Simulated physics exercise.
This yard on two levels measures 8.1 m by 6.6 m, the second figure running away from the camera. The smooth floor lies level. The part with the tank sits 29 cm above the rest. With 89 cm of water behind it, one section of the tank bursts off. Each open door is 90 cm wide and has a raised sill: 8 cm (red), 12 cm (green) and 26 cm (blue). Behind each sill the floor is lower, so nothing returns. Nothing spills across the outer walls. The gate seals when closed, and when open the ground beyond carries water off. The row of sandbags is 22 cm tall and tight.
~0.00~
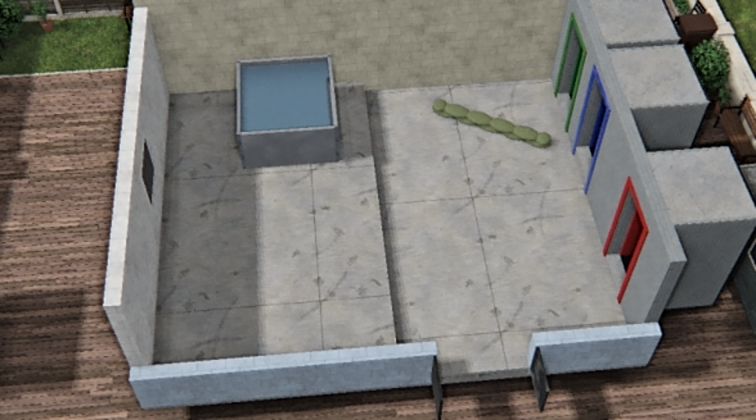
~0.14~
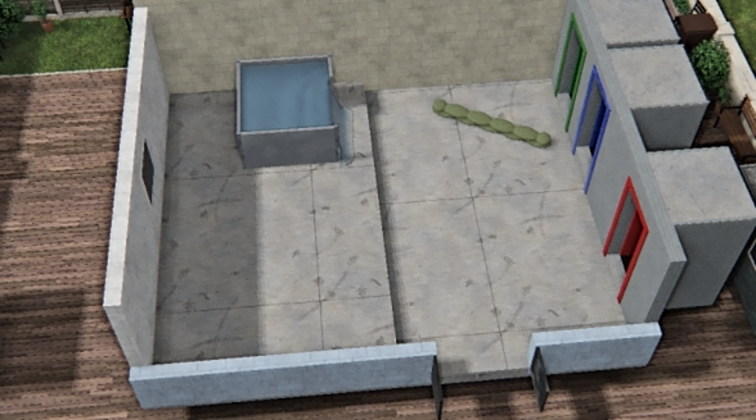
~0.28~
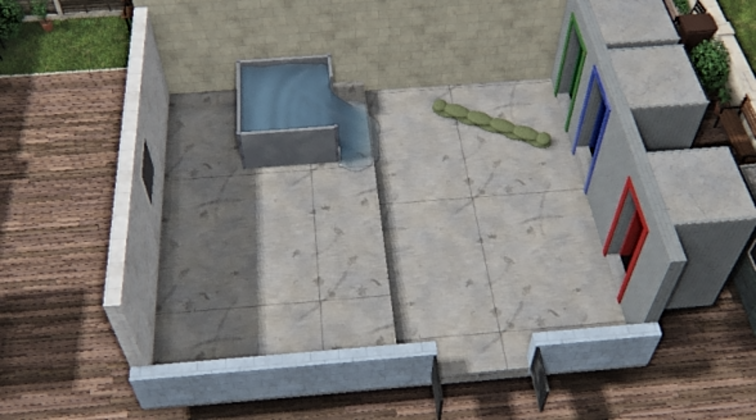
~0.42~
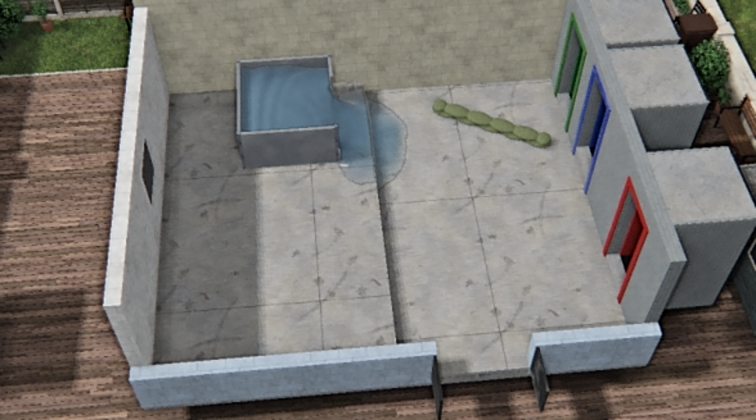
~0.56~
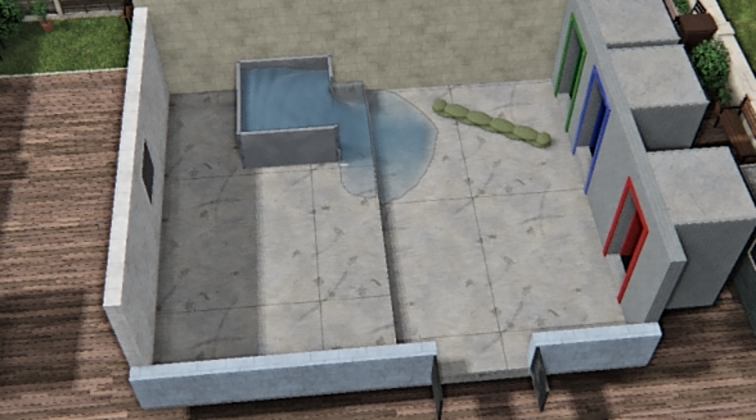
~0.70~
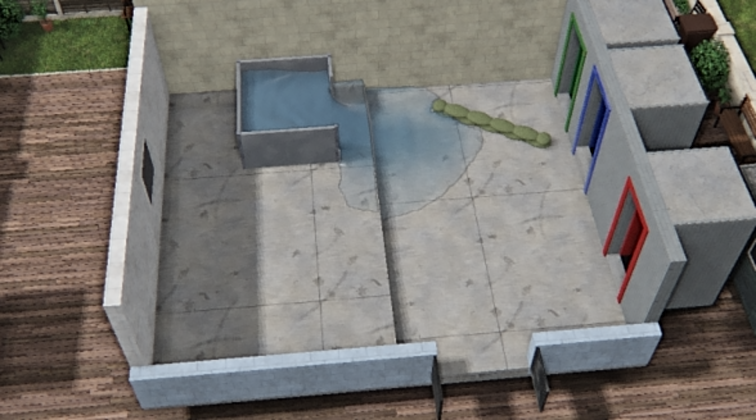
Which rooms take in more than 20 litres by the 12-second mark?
The water let in: At the red door it passes the limit; at the green door it exceeds the limit; at the blue door it goes over the limit.
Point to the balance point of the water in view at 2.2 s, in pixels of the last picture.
Near (400, 152).
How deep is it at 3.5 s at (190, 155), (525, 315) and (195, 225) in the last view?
Roughly 0, 4 and 0 cm, in turn.
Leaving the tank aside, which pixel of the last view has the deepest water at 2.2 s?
Around (575, 185).
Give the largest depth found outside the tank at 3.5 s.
Roughly 40 cm.
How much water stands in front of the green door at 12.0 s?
About 7.5 cm.
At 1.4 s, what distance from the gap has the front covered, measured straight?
Roughly 5.0 m.
After 1.4 s water covers 30 % of the floor and is deepest (42 cm) near (340, 143); red door not reached, green door not reached, blue door 28 cm at the sill, 0 L in.
After 2.2 s water covers 45 % of the floor and is deepest (48 cm) near (575, 185); red door 10 cm at the sill, 0 L in, green door 20 cm at the sill, 2 L in, blue door 42 cm at the sill, 64 L in.
After 3.5 s water covers 45 % of the floor and is deepest (40 cm) near (624, 346); red door 12 cm at the sill, 21 L in, green door 20 cm at the sill, 49 L in, blue door 24 cm at the sill, 117 L in.
After 7.0 s water covers 55 % of the floor and is deepest (16 cm) near (624, 346); red door 12 cm at the sill, 49 L in, green door 12 cm at the sill, 83 L in, blue door 10 cm at the sill, 119 L in.
After 12.0 s water covers 50 % of the floor and is deepest (12 cm) near (561, 351); red door 9 cm at the sill, 78 L in, green door 8 cm at the sill, 84 L in, blue door 11 cm at the sill, 119 L in.
